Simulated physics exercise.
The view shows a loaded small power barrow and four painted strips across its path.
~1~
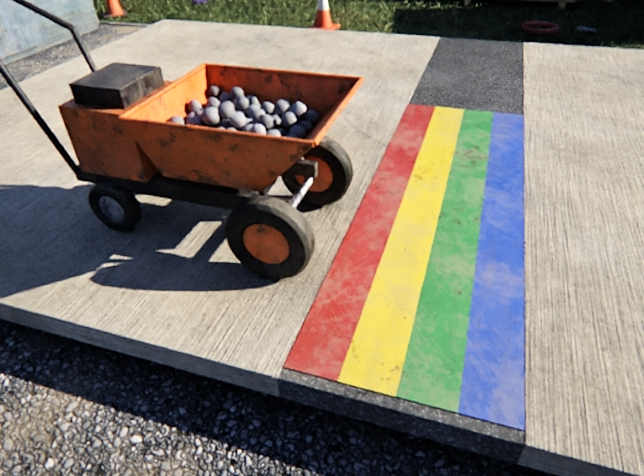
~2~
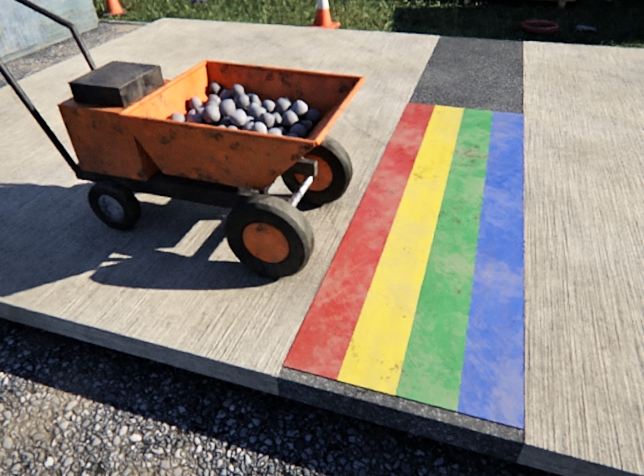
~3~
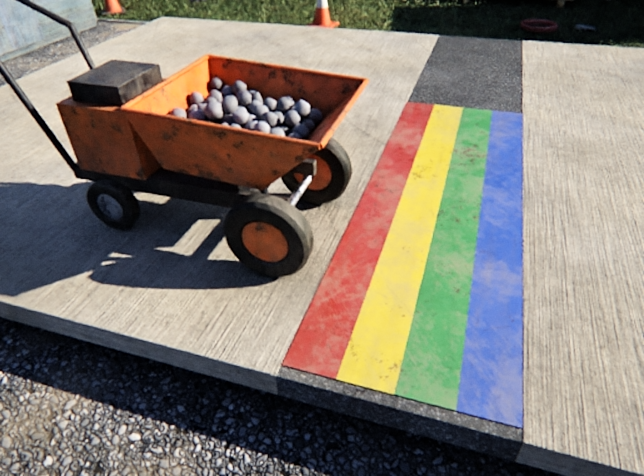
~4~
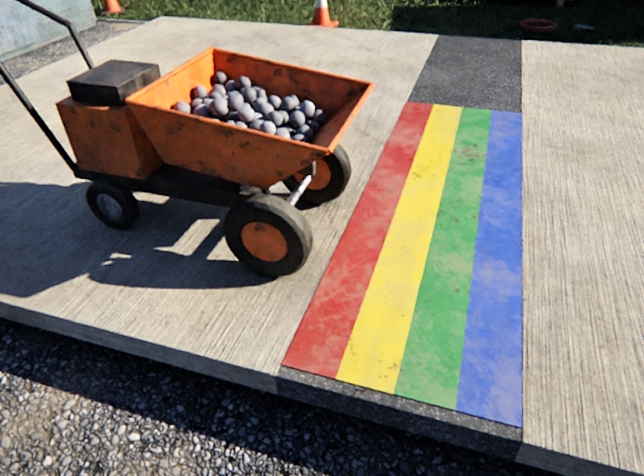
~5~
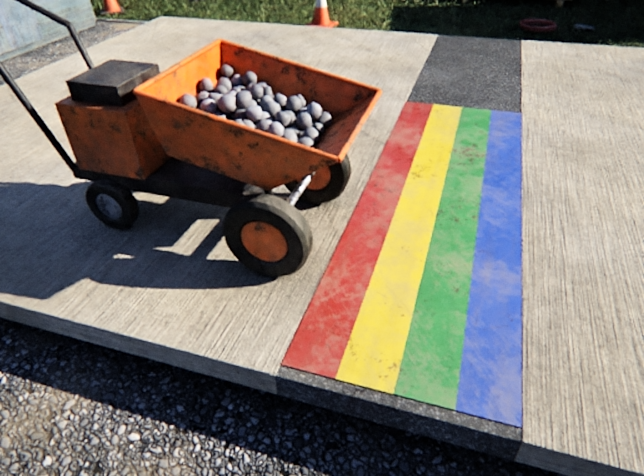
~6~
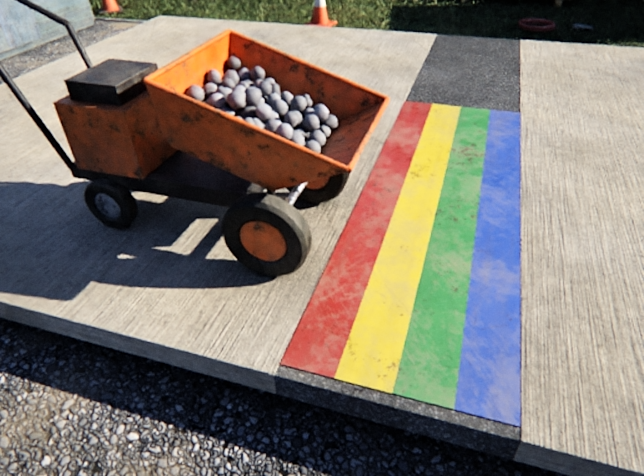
An orange barrow loaded with round grey cobbles stood still beside red, yellow, green and blue strips on the concrete, then its skip gradually tilted toward them, the back rising and front lip dipping.
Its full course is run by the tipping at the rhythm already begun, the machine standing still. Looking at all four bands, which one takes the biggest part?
That would be the green band.
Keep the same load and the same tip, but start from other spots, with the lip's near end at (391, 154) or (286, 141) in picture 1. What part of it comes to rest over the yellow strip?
About 0 percent at the first place and about 30 percent at the second.
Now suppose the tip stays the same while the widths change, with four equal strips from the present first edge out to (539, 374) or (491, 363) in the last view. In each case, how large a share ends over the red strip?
In turn, 0 and 0 in a hundred.
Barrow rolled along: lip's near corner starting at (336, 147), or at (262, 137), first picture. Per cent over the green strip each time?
The first gives 40 %, the second 20 %.
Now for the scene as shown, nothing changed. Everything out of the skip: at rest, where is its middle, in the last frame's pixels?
(459, 254).
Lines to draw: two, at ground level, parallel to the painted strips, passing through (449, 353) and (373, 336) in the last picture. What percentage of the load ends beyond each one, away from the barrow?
First roughly 40 percent, then 90 percent.
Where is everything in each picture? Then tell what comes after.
The first frame shows lip of the skip at (314, 144), level; top of the load at (236, 122), round cobbles; red strip at (331, 322); yellow strip at (383, 334); green strip at (437, 346); blue strip at (494, 359).
The second frame shows lip of the skip at (315, 144), level; top of the load at (237, 120).
The third frame shows lip of the skip at (320, 147), tipped barely; top of the load at (219, 112).
The fourth frame shows lip of the skip at (328, 152), tipped a little; top of the load at (224, 109).
The fifth frame shows lip of the skip at (338, 160), tipped a little; top of the load at (216, 100).
The sixth frame shows lip of the skip at (348, 170), tipped clearly; top of the load at (224, 94); red strip at (328, 319); yellow strip at (379, 331); green strip at (433, 343); blue strip at (490, 356).
Soon, skip tipped steeply; all in the skip.
A while on, skip tipped right over; most in the skip; a small part over the yellow strip; a small part over the green strip.
Towards the end, skip tipped right over; a small part in the skip; about a quarter over the yellow strip; about a third over the green strip; about a quarter over the blue strip; a small part off the paint.
Finally, skip tipped right over; a small part in the skip; none over the red strip; about a quarter over the yellow strip; about a third over the green strip; about a quarter over the blue strip; a small part off the paint.
